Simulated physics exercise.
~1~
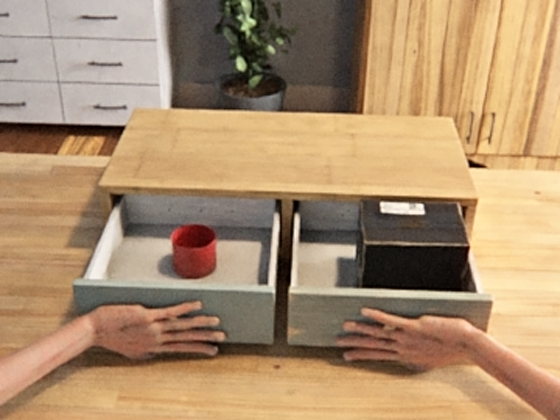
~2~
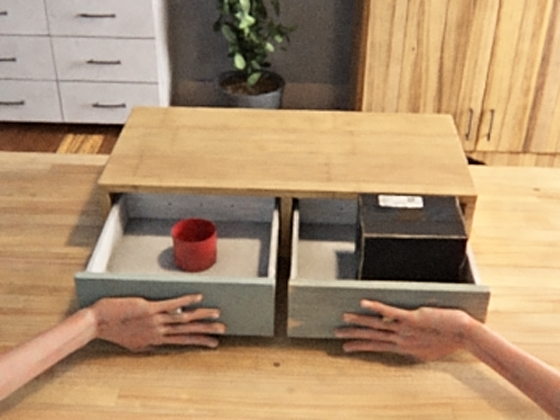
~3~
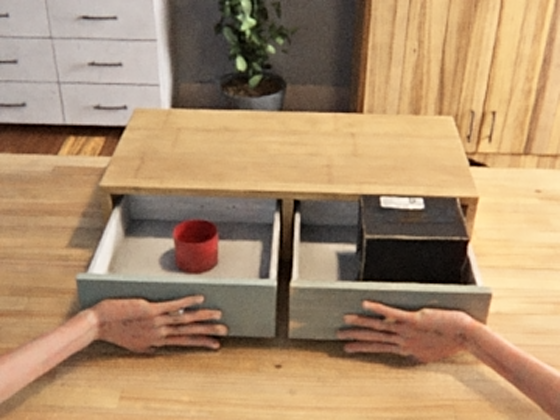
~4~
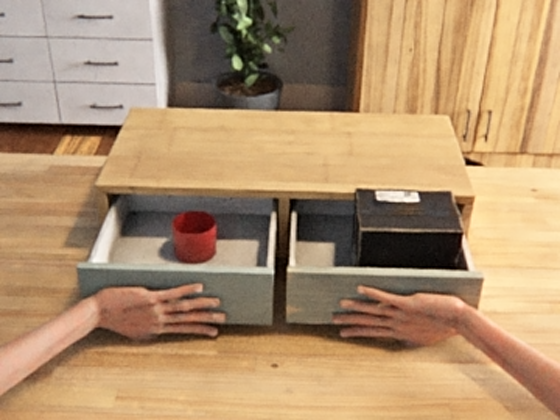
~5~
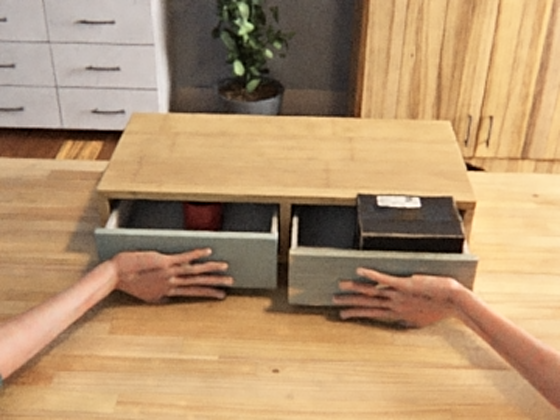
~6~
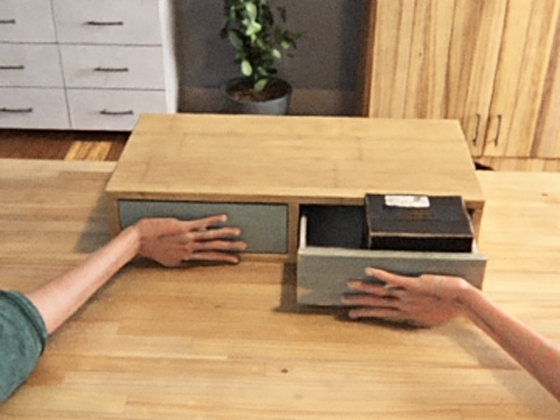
Two hands pushing in a low cabinet's open drawers, the left with a red cup closing flush, the right with a black box staying ajar.
